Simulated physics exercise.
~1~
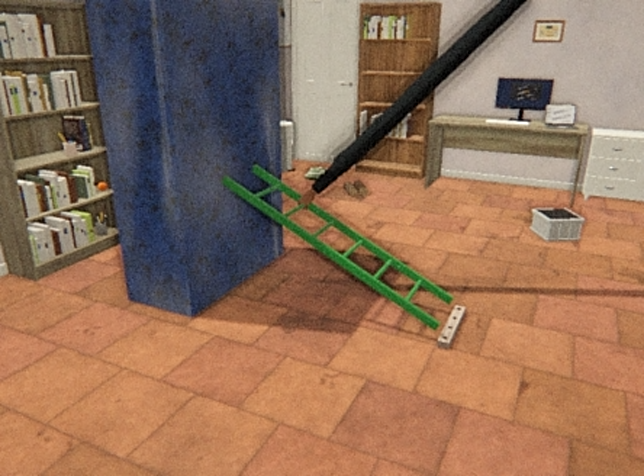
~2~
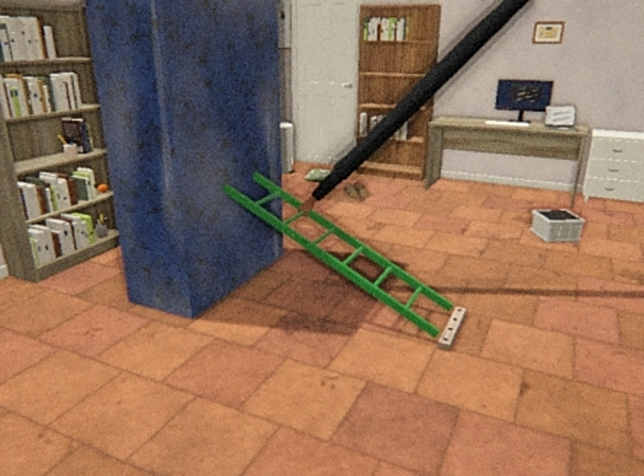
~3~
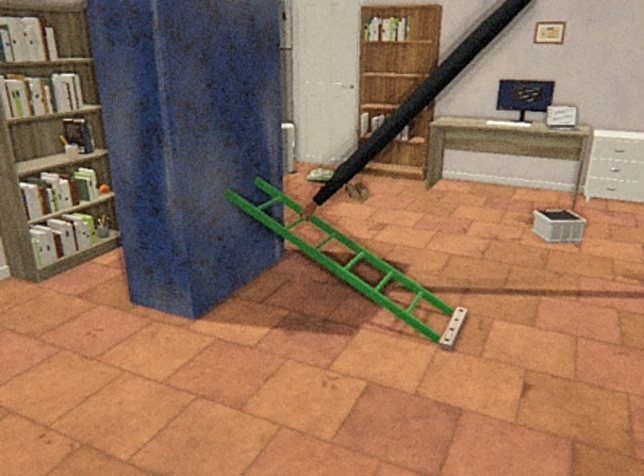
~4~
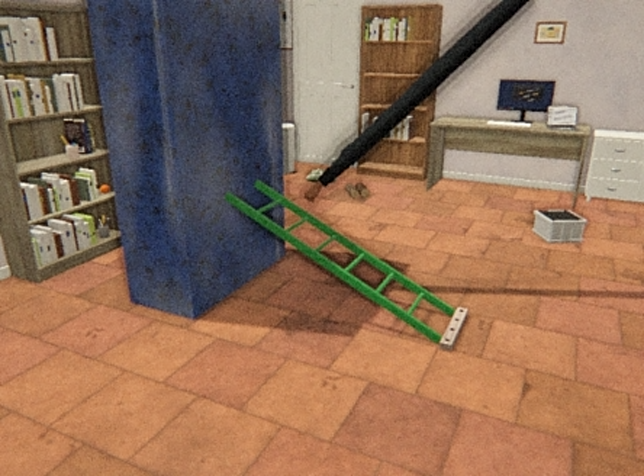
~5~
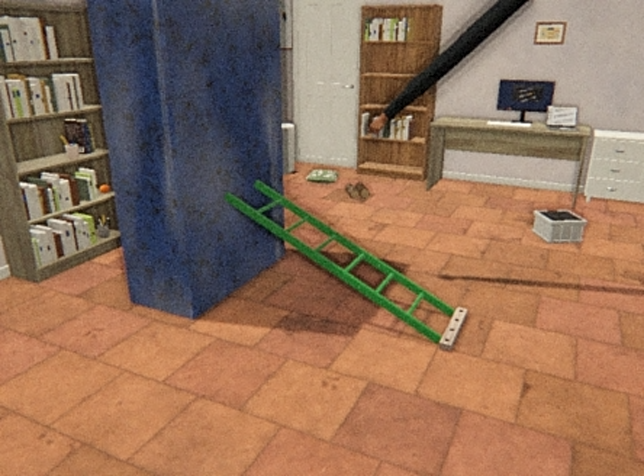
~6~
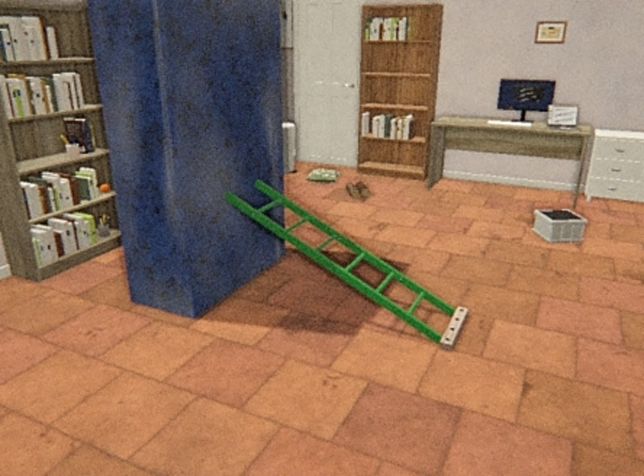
A long dark arm reaches from the upper right into a room with a terracotta tiled floor, seen from slightly above by a gently swaying camera, and holds a green ladder leaning at a low slant against a blue pillar on the left. The ladder's foot rests by a pale strip fixed to the floor. Bookshelves, a desk with a monitor and a small crate stand behind. The ladder shifts down slightly and settles against the strip. The hand then lets go, draws back toward the upper right and leaves view. The ladder stays propped against the pillar, still.
